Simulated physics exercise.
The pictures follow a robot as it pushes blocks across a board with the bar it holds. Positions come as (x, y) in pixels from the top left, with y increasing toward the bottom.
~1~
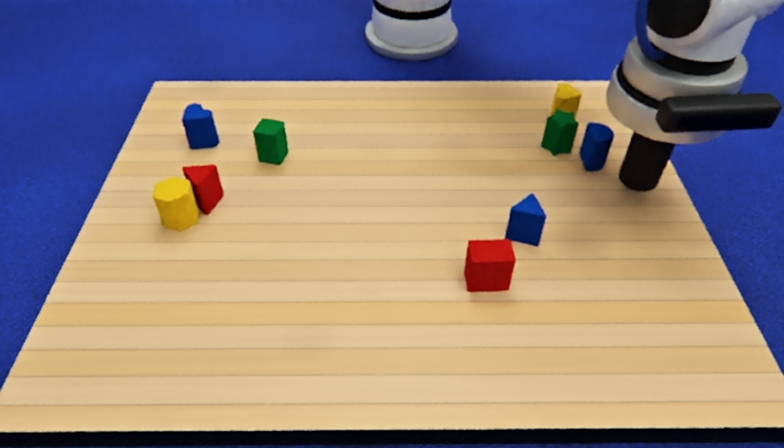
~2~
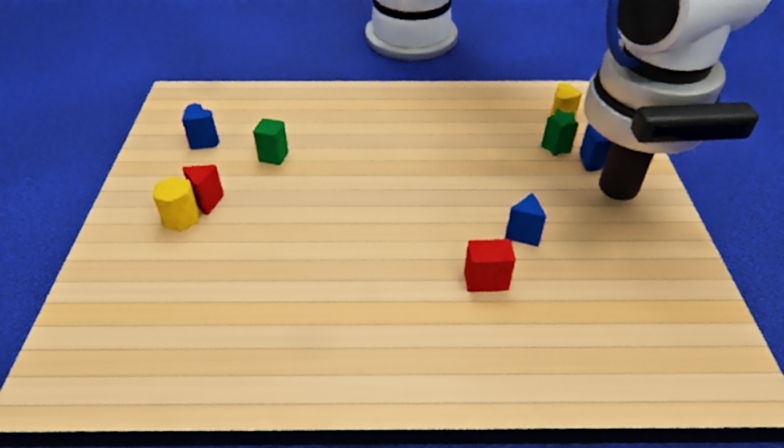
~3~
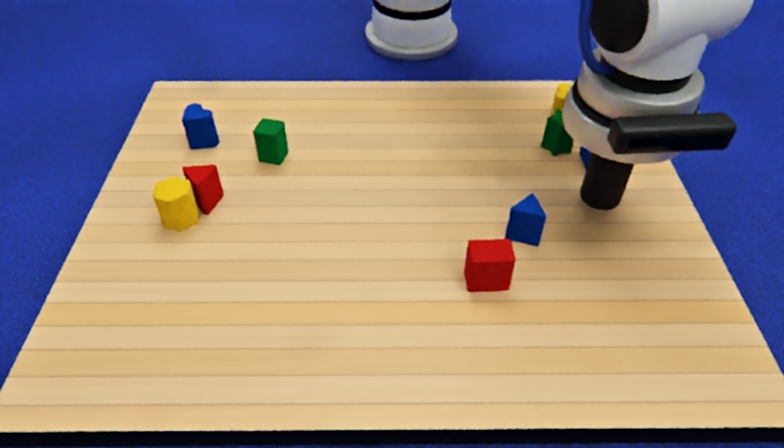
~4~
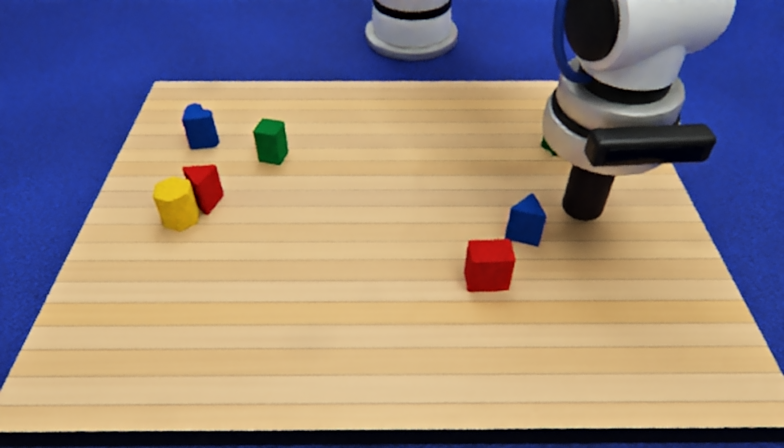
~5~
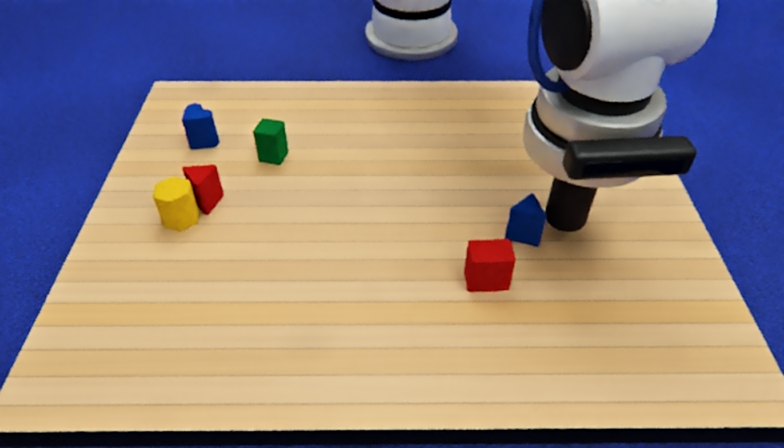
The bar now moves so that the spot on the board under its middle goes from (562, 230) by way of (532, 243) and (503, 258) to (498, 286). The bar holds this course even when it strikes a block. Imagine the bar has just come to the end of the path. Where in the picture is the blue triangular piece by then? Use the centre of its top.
At (478, 215).
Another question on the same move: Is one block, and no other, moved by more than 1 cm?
No, that is not how it ends up.
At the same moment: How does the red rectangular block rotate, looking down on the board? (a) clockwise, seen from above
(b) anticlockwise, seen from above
a: Clockwise, seen from above.
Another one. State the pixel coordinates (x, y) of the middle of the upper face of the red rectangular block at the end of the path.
My best guess is (473, 273).
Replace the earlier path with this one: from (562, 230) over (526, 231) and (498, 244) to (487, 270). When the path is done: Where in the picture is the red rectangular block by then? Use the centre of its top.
Around pixel (484, 267).
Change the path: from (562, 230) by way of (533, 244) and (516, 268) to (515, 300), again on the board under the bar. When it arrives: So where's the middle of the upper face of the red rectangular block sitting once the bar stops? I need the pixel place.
If I read the scene right, the answer is (476, 268).
What follows on the original path. One third of the way, bar at (534, 232); blue triangular piece at (505, 210), turned 30° clockwise.
Two thirds of the way, bar at (504, 248); red rectangular block at (486, 255); blue triangular piece at (478, 214), turned 45° clockwise.
At the end, bar at (500, 276); red rectangular block at (473, 273), turned 65° clockwise; blue triangular piece at (478, 215), turned 50° clockwise.
